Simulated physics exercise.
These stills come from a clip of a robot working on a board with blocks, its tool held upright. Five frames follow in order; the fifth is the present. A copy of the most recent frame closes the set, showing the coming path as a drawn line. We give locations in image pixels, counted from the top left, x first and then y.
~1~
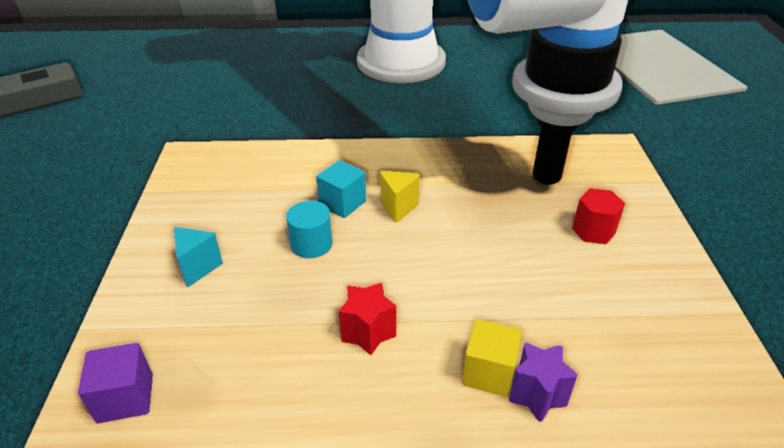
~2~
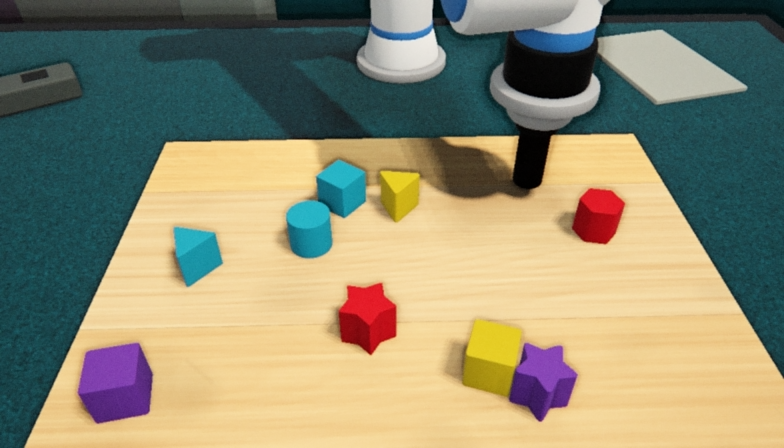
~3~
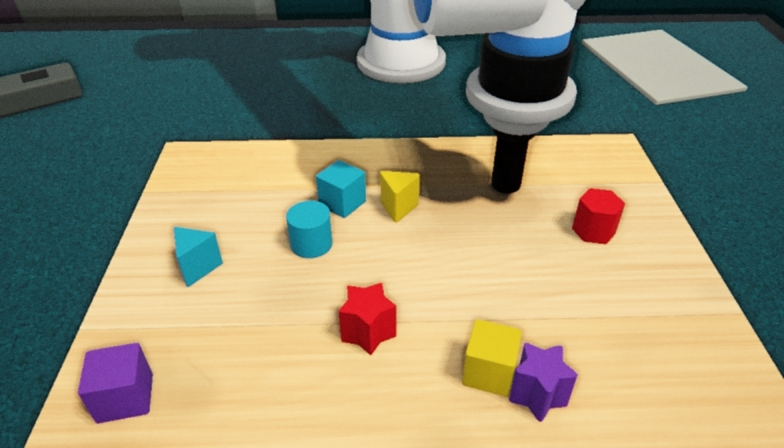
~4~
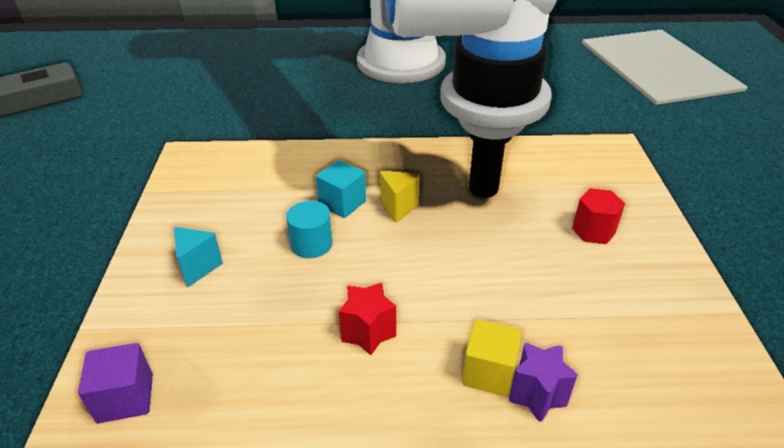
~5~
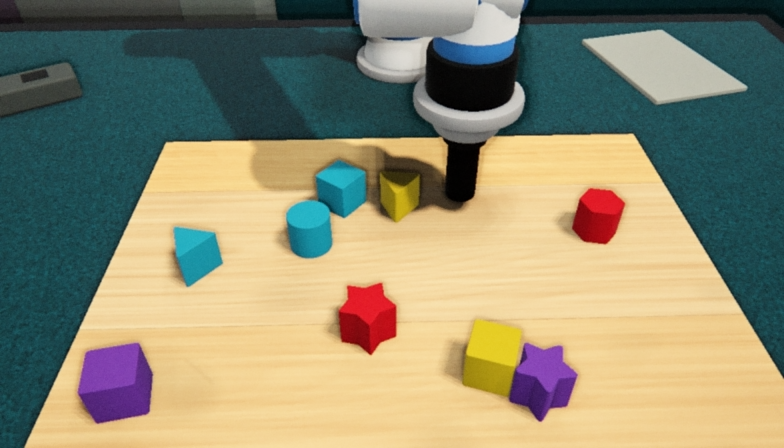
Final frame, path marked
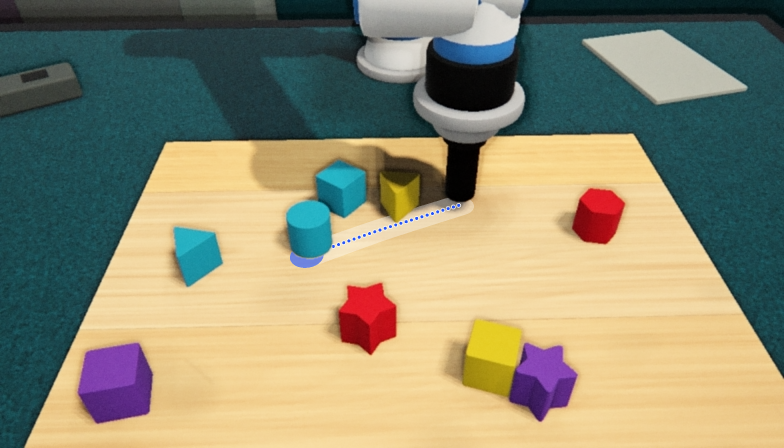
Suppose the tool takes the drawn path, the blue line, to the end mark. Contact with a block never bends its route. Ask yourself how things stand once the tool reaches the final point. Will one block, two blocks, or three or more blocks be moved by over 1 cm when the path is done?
Blocks displaced: 2.
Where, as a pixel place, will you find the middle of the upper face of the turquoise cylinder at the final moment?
The middle of the upper face of the turquoise cylinder will lie at about (266, 219) in the picture.
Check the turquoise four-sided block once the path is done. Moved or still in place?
Once the path is done, it remains where it sat before.
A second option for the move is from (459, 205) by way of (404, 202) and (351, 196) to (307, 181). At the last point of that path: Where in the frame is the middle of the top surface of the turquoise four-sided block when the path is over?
The answer is (294, 173).
The line goes straight from (459, 205) to (307, 256).
What follows on the original path. One third of the way, tool at (409, 210); yellow triangle at (389, 178).
Two thirds of the way, tool at (358, 226); yellow triangle at (384, 178), turned 25° clockwise.
At the end, tool at (305, 245); turquoise cylinder at (266, 219); turquoise four-sided block unmoved; yellow triangle at (384, 178), turned 25° clockwise.
